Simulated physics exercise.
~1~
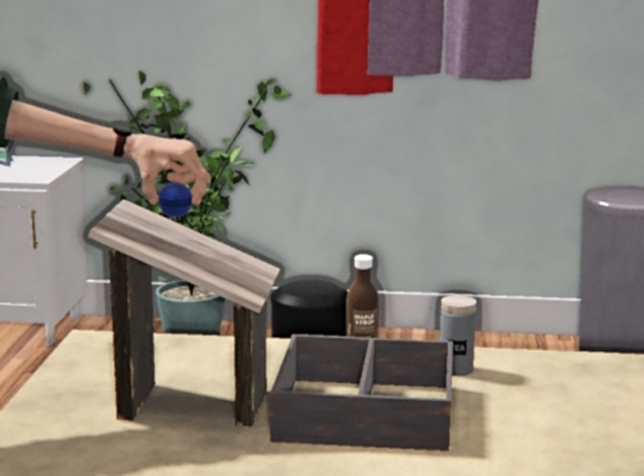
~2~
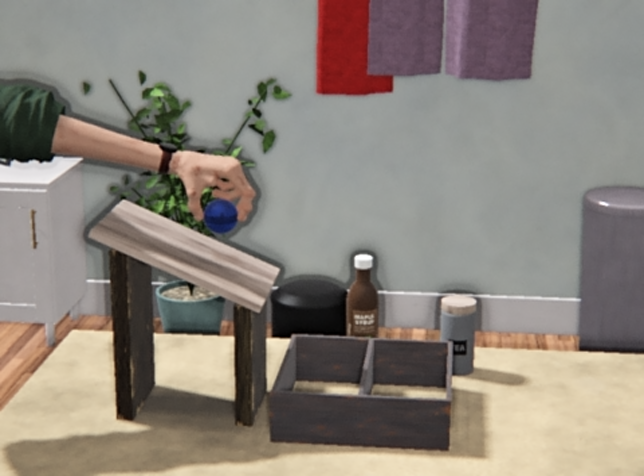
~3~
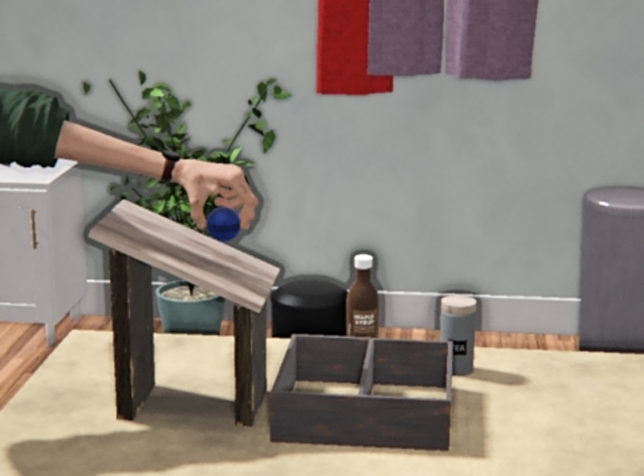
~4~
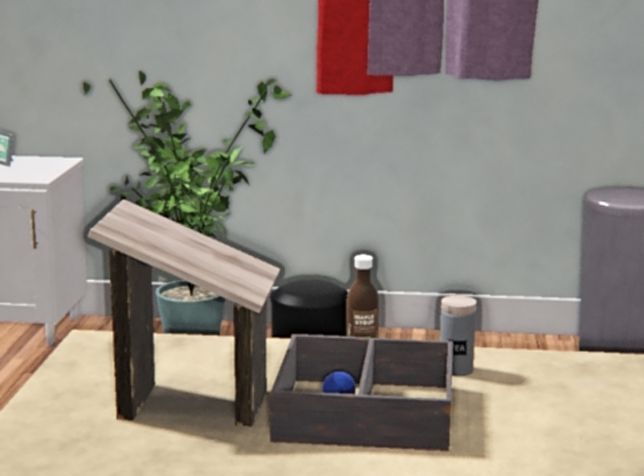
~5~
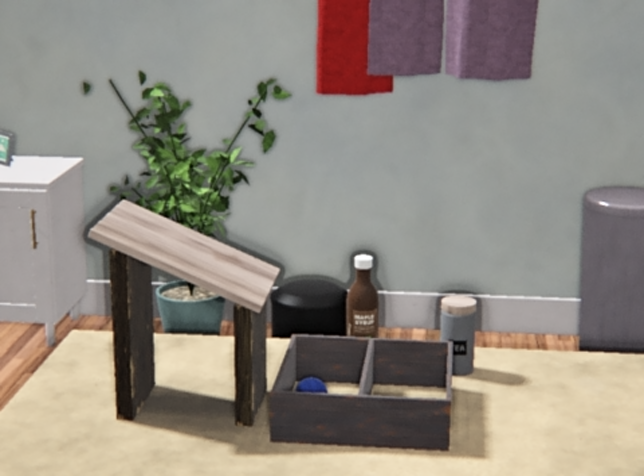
Blue ball held by a hand moving down along a sloping board, then released and settling in the tray's nearer left bay.
